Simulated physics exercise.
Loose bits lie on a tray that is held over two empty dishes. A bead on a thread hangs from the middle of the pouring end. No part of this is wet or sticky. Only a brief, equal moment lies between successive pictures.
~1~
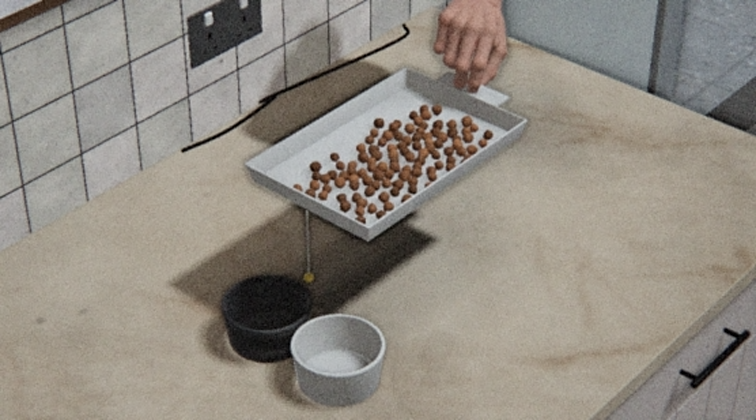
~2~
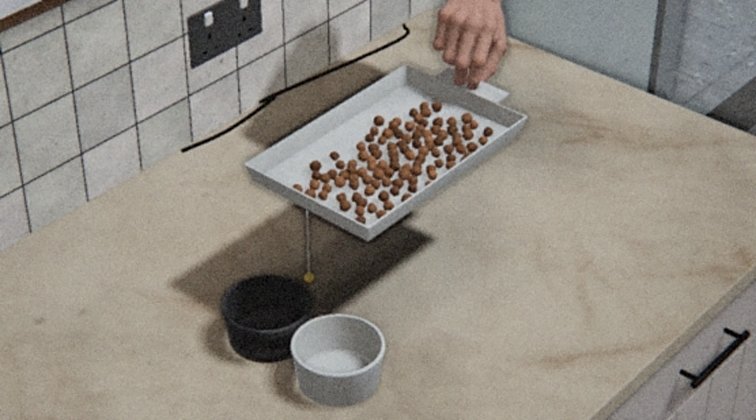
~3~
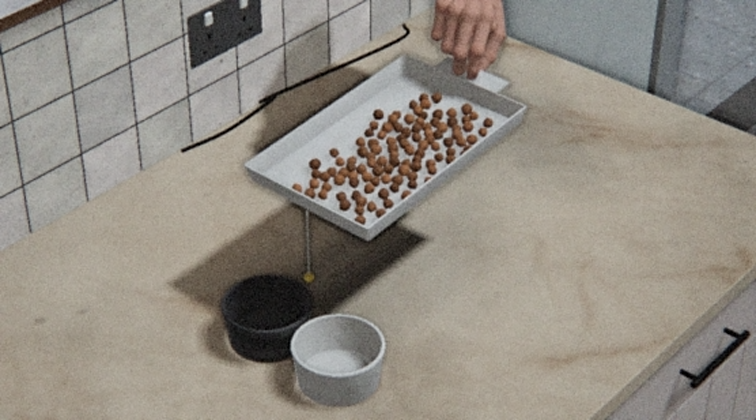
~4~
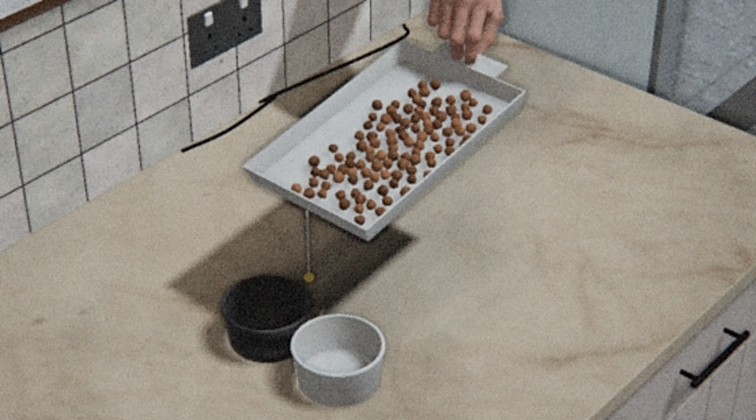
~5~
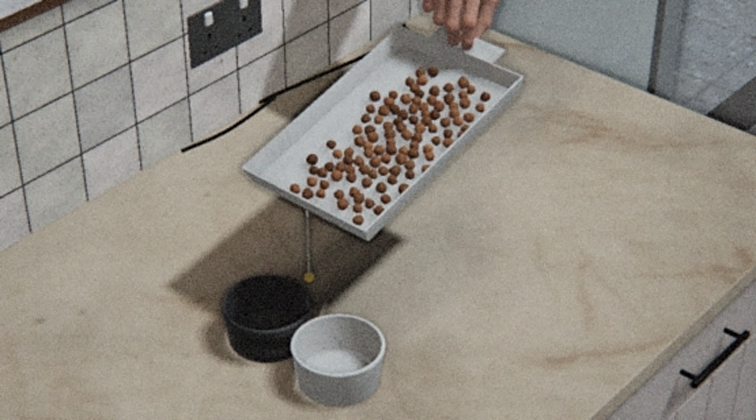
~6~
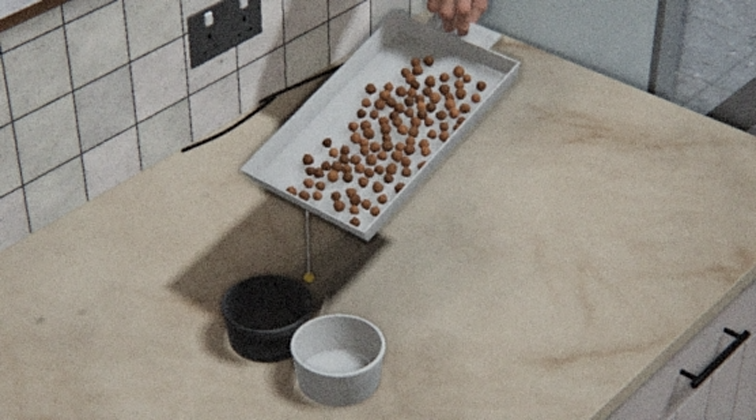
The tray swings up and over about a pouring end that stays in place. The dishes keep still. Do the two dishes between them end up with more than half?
Yes.
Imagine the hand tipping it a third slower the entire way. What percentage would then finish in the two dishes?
Something like 70 in a hundred.
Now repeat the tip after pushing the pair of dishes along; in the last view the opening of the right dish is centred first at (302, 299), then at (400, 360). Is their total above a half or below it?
The dishes end up with the lesser share in the first try and the lesser share in the second.
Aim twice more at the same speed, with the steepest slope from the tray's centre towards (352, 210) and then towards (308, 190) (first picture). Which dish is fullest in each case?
Result, try one: Dish at right; try two: Dish at left.
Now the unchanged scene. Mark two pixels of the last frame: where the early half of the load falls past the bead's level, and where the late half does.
Early-half point (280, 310); late-half point (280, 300).
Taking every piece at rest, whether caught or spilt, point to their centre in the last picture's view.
At about (276, 344), give or take.
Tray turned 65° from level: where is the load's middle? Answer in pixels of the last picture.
I'd put it at about (321, 179).
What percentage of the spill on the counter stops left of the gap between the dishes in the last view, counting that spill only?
I'd put it at close to 90 per cent.
Just after the last frame, tray tipped steeply; almost all on the tray; just a few in the air.
A moment on, tray tipped past a quarter turn; roughly a quarter on the tray; about a tenth in the right dish; about a tenth in the left dish; about a tenth outside both; roughly half in the air.
Further on, tray tipped past a quarter turn; roughly a quarter in the right dish; roughly a third in the left dish; roughly a third outside both.
When it is over, tray tipped past a quarter turn; roughly a quarter in the right dish; roughly a third in the left dish; roughly a third outside both.
